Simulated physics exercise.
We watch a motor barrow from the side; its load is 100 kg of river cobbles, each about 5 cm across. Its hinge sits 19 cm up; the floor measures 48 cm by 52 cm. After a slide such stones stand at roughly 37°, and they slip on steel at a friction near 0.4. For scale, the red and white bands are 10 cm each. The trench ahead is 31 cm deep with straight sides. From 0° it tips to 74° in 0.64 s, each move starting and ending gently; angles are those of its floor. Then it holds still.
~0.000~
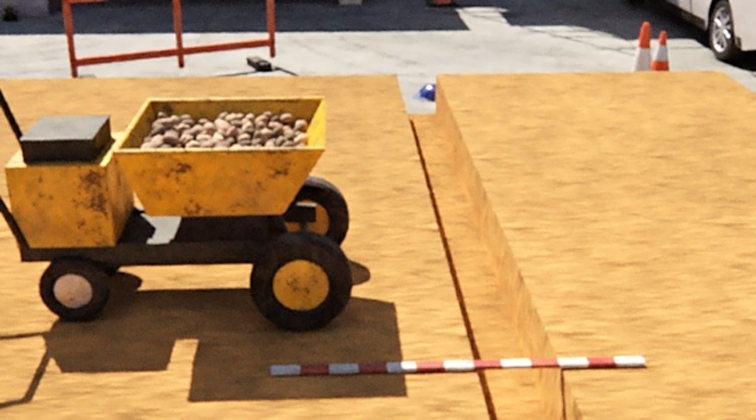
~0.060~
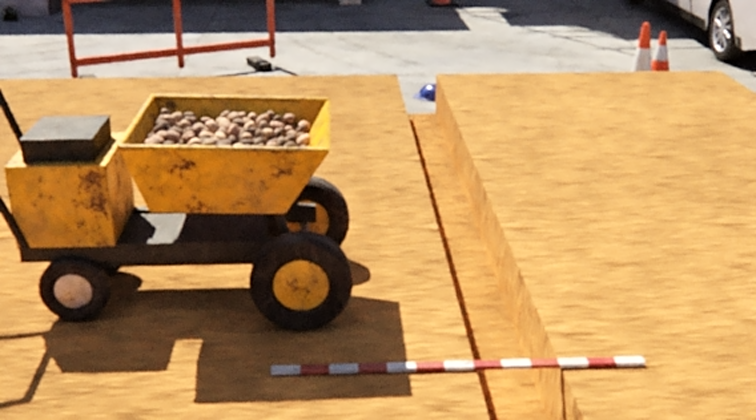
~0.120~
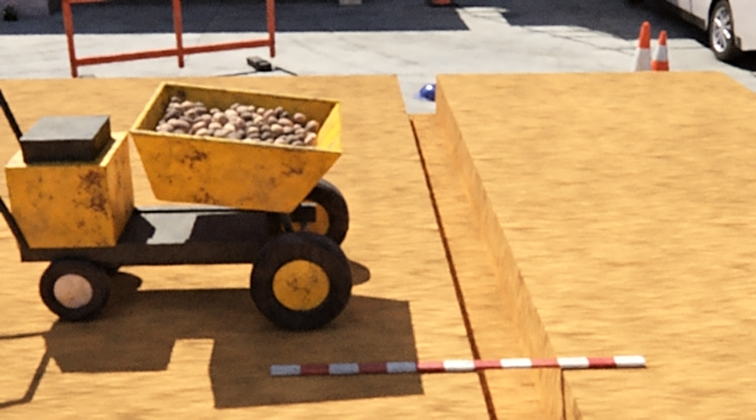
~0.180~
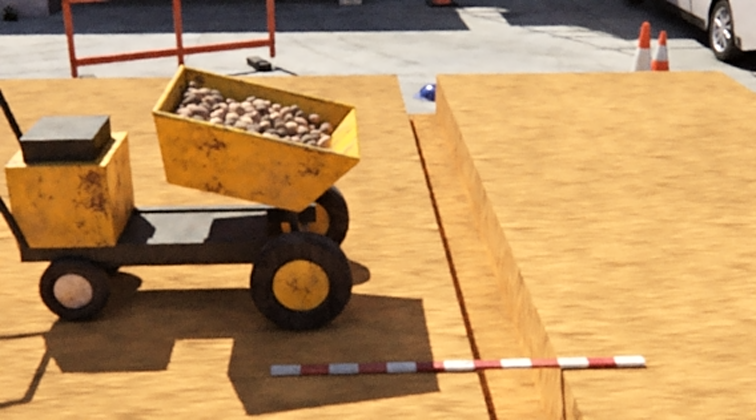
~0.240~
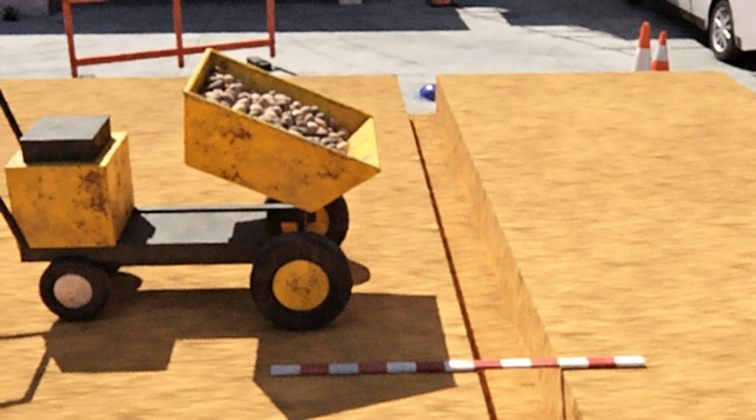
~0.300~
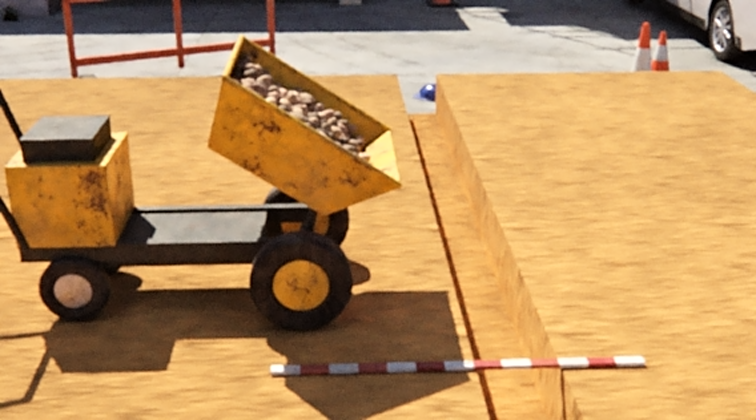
Yellow skip of rounded stones on a small motor barrow tilting steadily steeper to the right beside a straight-sided trench.
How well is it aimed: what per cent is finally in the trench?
Close to 80 in a hundred.
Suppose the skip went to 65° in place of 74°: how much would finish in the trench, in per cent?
It would be near 60 per cent.
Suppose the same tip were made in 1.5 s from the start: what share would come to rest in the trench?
In that case some 95 per cent.
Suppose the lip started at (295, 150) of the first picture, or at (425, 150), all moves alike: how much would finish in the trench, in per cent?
About 85 and 10 per cent.
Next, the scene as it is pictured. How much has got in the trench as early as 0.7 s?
About 35 per cent by then.
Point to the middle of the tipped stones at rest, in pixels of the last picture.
Near (497, 334).
After 0.5 s the floor is at 62°; 100 % in the skip; the foremost stones are at (415, 205).
After 0.7 s the floor is at 74°; 63 % in the skip, 2 % short of the trench, 35 % in the trench; the foremost stones are at (523, 306).
After 1.1 s the floor is at 74°; 15 % in the skip, 2 % short of the trench, 64 % in the trench, 20 % past the trench; the foremost stones are at (685, 273).
After 3.0 s the floor is at 74°; 0 % in the skip, 80 % in the trench, 20 % past the trench; the foremost stones are past the picture's edge.
